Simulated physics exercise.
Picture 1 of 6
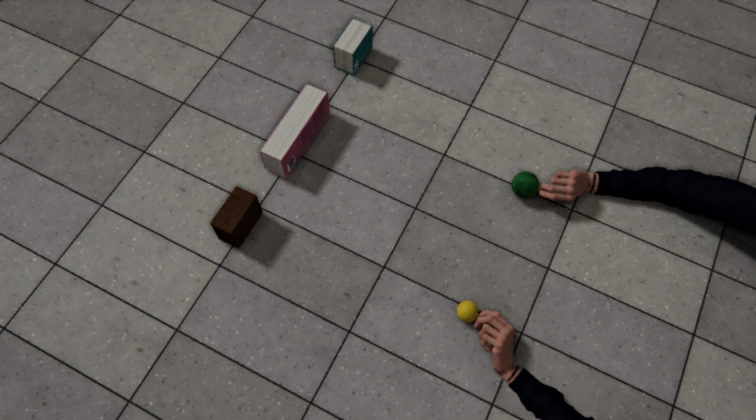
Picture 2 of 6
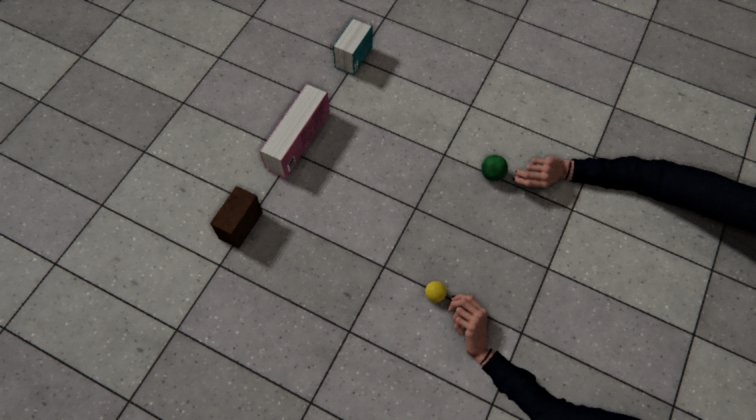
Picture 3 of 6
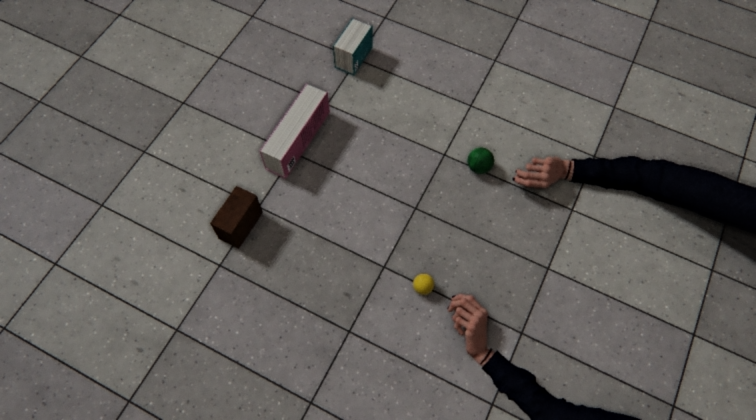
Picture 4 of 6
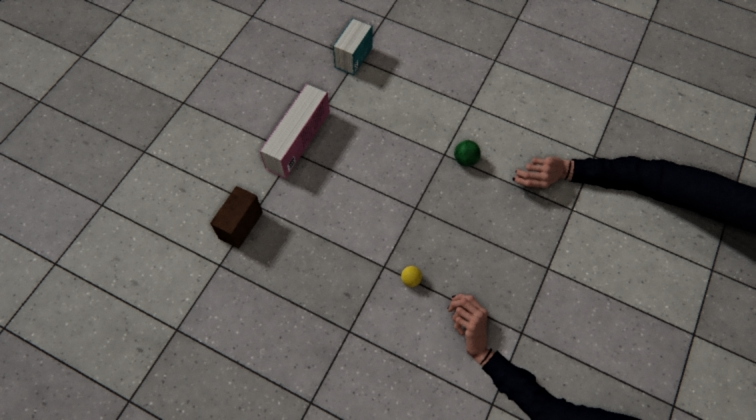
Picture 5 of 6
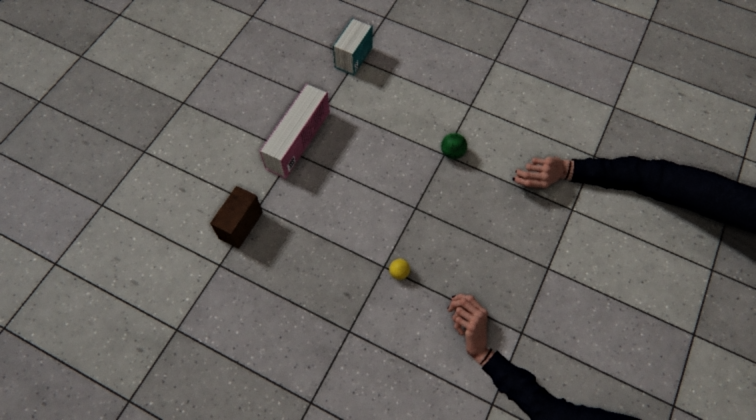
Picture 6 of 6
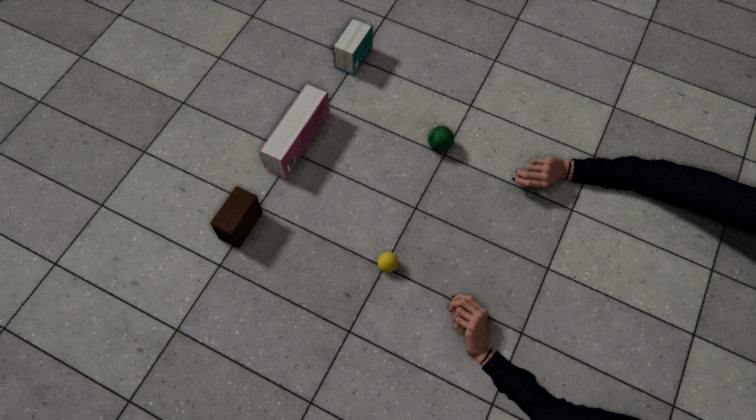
Two hands released a green ball and a small yellow one, and both rolled slowly up and to the left across the tiled floor, toward a spaced-out row of three blocks.
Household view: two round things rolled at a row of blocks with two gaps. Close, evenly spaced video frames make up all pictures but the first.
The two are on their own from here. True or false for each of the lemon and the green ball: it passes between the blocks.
Answers: The lemon - true; the green ball - true.
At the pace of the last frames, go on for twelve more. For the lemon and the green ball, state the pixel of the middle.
By then the lemon sits at pixel (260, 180) while the green ball sits at pixel (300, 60).
Then, 0.64 s on from there, lemon heading on near (219, 157); green ball heading on near (253, 36).
In the end, the lemon rolls through; the green ball rolls through.
